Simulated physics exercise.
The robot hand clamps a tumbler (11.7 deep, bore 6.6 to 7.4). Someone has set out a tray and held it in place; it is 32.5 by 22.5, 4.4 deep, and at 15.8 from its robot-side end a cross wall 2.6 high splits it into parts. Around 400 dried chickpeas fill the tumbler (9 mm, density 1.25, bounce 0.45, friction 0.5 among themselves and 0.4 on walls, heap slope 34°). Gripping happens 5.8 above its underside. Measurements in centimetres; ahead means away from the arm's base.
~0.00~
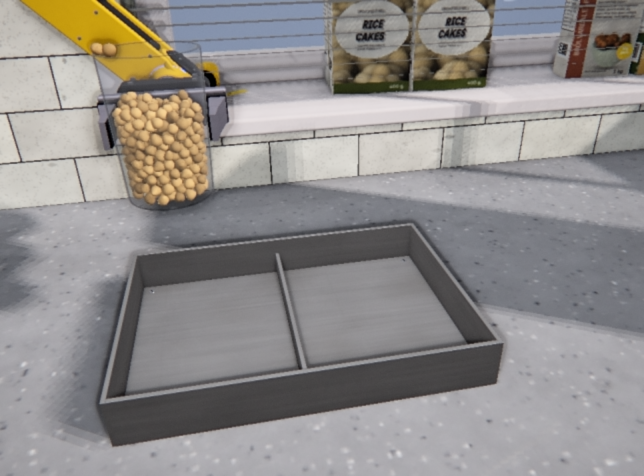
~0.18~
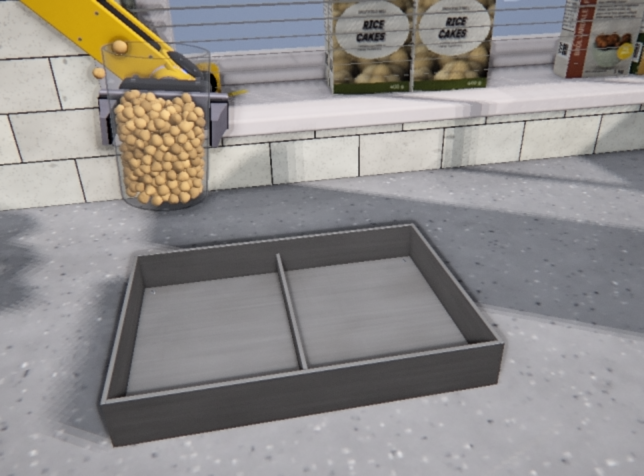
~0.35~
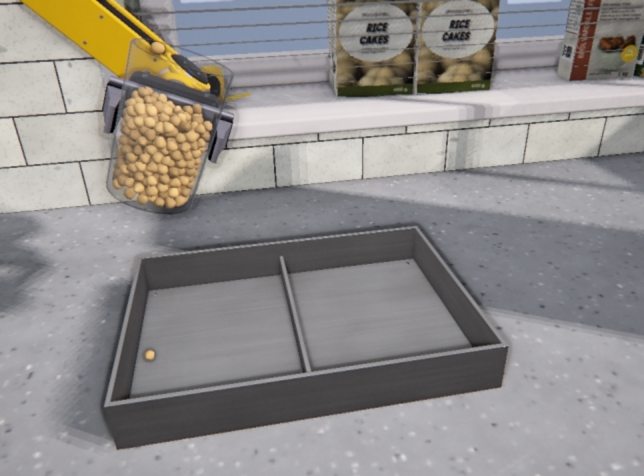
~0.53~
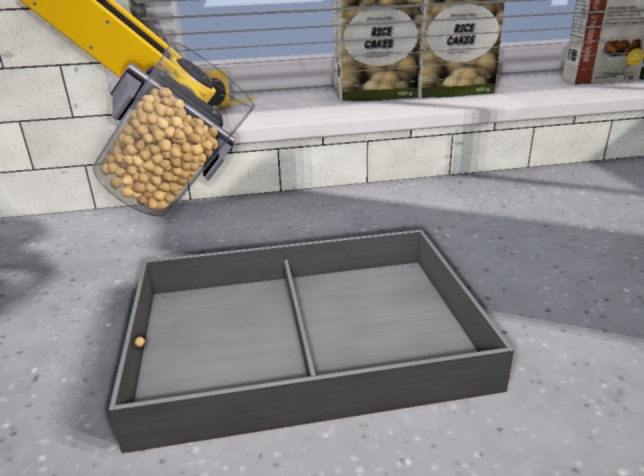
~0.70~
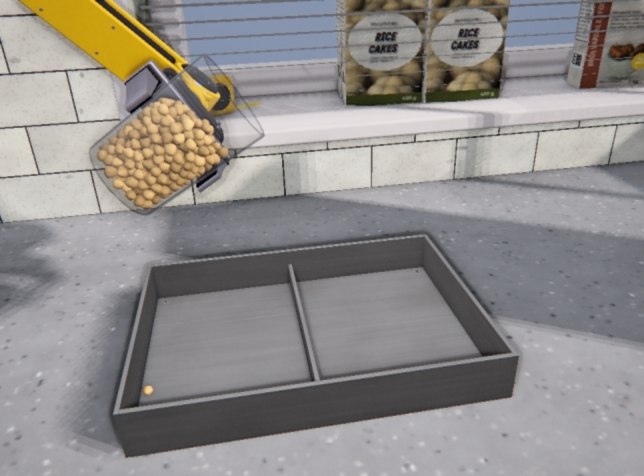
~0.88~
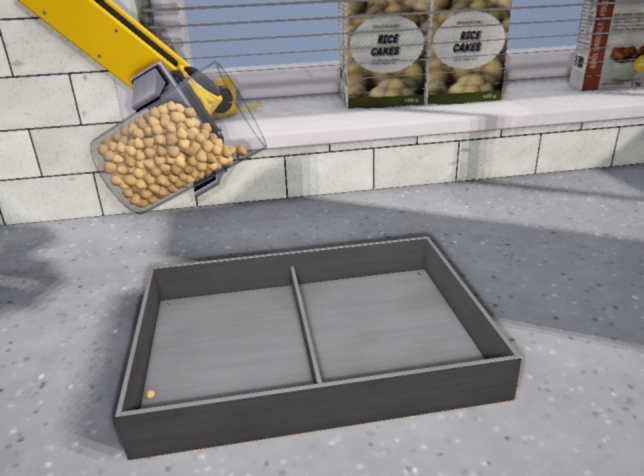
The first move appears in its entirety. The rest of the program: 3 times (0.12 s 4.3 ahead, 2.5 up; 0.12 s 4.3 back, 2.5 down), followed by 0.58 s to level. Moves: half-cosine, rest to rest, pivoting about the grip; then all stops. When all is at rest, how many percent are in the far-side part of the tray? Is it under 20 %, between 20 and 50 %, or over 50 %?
It is between 20 and 50 %.
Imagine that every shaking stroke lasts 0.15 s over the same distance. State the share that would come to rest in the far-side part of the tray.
20 %.
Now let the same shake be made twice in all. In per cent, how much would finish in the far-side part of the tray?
About 30 per cent, then.
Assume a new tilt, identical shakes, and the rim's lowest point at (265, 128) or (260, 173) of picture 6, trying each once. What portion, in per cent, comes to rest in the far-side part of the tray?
Roughly 20 per cent, then roughly 85 per cent.
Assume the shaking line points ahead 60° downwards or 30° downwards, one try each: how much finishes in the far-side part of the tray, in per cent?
You'd get some 0 per cent with the first setting and some 5 per cent with the second.
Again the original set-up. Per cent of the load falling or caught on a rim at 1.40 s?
About 14 per cent.
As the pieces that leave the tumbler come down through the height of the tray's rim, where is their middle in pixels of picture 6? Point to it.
Estimated centre near (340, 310) in pixels.
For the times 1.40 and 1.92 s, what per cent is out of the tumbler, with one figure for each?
First it's 35 percent, and after that 45 percent.
After 1.40 s, tilted 64° forward, highest piece 24 above the table; 253 in the tumbler, 79 in the far-side part, 13 in the robot-side part, 54 in flight or on a rim.
After 1.92 s, tilted 27° forward, highest piece 26 above the table; 215 in the tumbler, 148 in the far-side part, 34 in the robot-side part, 2 on the table or floor.
After 2.38 s, level, highest piece 24 above the table; 215 in the tumbler, 148 in the far-side part, 34 in the robot-side part, 2 on the table or floor.
After 3.43 s, level, highest piece 24 above the table; 215 in the tumbler, 148 in the far-side part, 34 in the robot-side part, 2 on the table or floor.
At rest, 215 in the tumbler, 148 in the far-side part, 34 in the robot-side part, 2 on the table or floor. That is 37 % in the far-side part of the tray.
